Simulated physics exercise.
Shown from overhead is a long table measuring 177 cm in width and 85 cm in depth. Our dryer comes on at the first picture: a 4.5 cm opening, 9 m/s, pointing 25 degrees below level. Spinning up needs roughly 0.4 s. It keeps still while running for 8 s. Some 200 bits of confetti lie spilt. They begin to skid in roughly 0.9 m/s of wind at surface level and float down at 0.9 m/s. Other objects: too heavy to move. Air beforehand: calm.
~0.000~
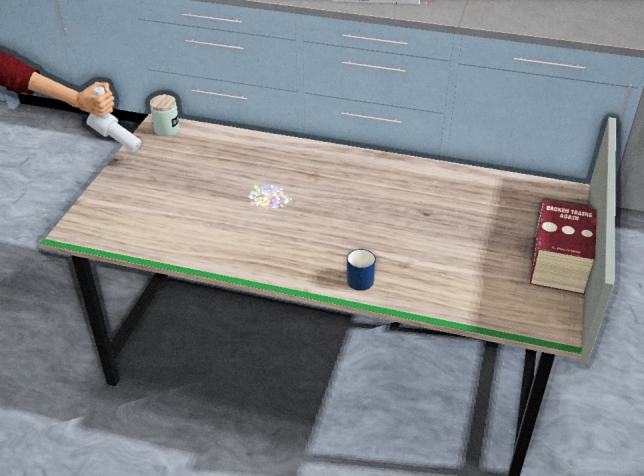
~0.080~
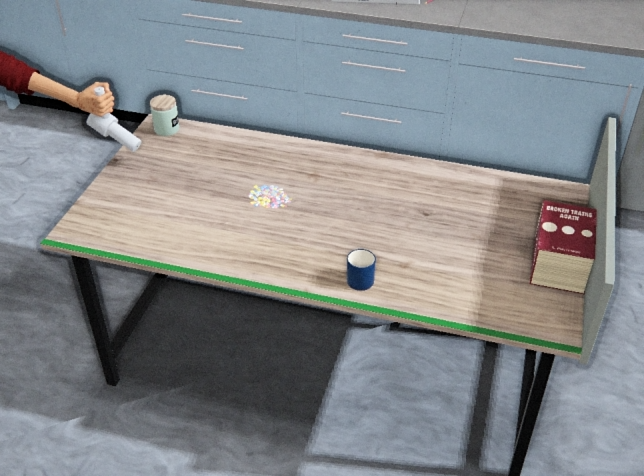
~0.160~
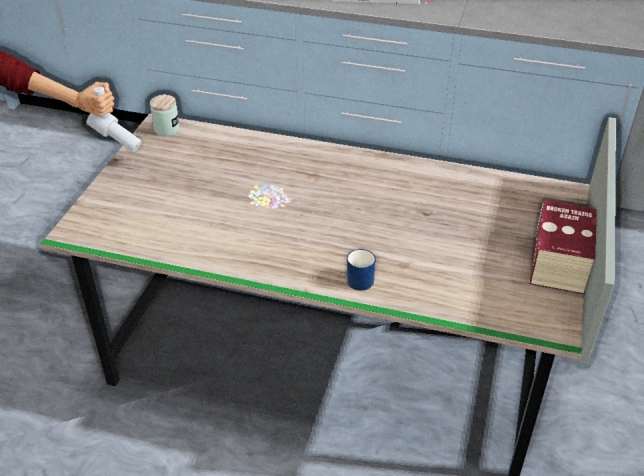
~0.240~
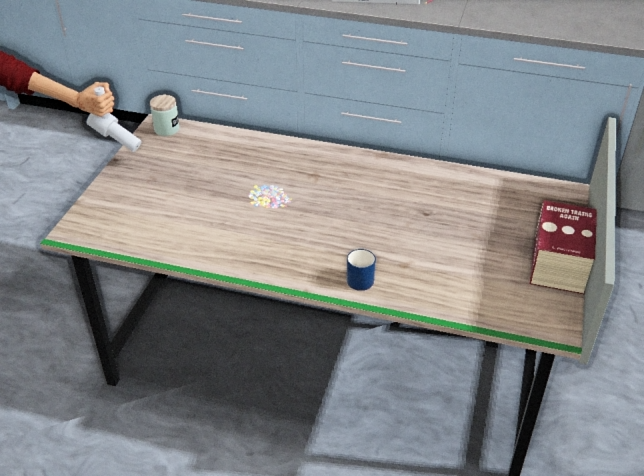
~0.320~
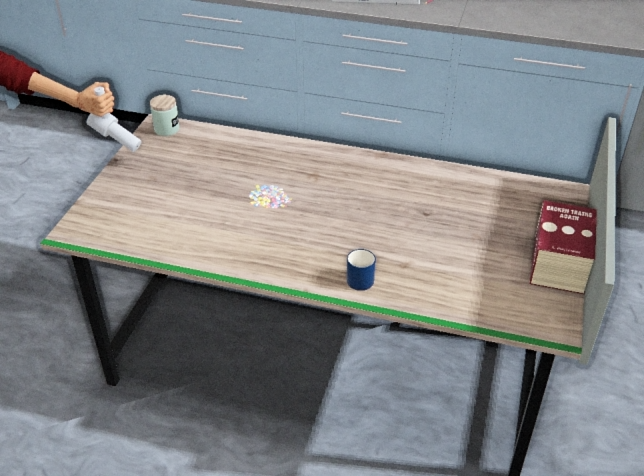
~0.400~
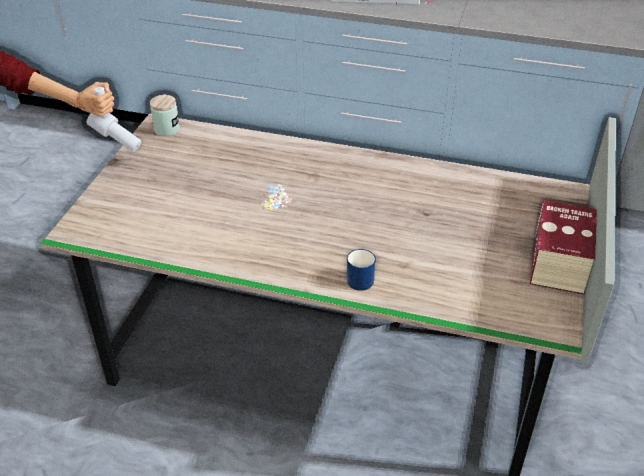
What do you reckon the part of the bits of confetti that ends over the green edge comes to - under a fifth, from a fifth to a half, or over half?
Roughly not even a fifth, I reckon.
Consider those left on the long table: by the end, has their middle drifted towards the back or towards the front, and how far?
I'd say frontward, around 5 cm.
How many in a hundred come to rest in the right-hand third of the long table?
100 %.
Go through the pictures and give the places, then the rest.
In the first frame, the middle of the bits of confetti is near (269, 197), none has stirred yet and the mouth of the dryer is at (137, 146).
In the second frame, the middle of the bits of confetti is near (269, 196), none has stirred yet and the green edge is centred on (291, 295).
In the third frame, the middle of the bits of confetti is near (269, 196), none has stirred yet, the top of a mug is at (361, 258) and the top of a jar is at (163, 101).
In the fourth frame, the middle of the bits of confetti is near (269, 196) and none has stirred yet.
In the fifth frame, the middle of the bits of confetti is near (269, 196) and none has stirred yet.
In the sixth frame, the middle of the bits of confetti is near (277, 198), the farthest in sight from the dryer is at (290, 202) and about 50 % have left their places.
After 1.6 s, 0 % are over the green edge; the middle of those still in play is near (522, 253); 26 % have settled or left.
After 2.6 s, 0 % are over the green edge; the middle of those still in play is near (526, 254); 30 % have settled or left.
After 4.4 s, 1 % are over the green edge; the middle of those still in play is near (526, 254); 38 % have settled or left.
After 8.0 s, at the end, 1 % are over the green edge; the middle of those still in play is near (526, 254).
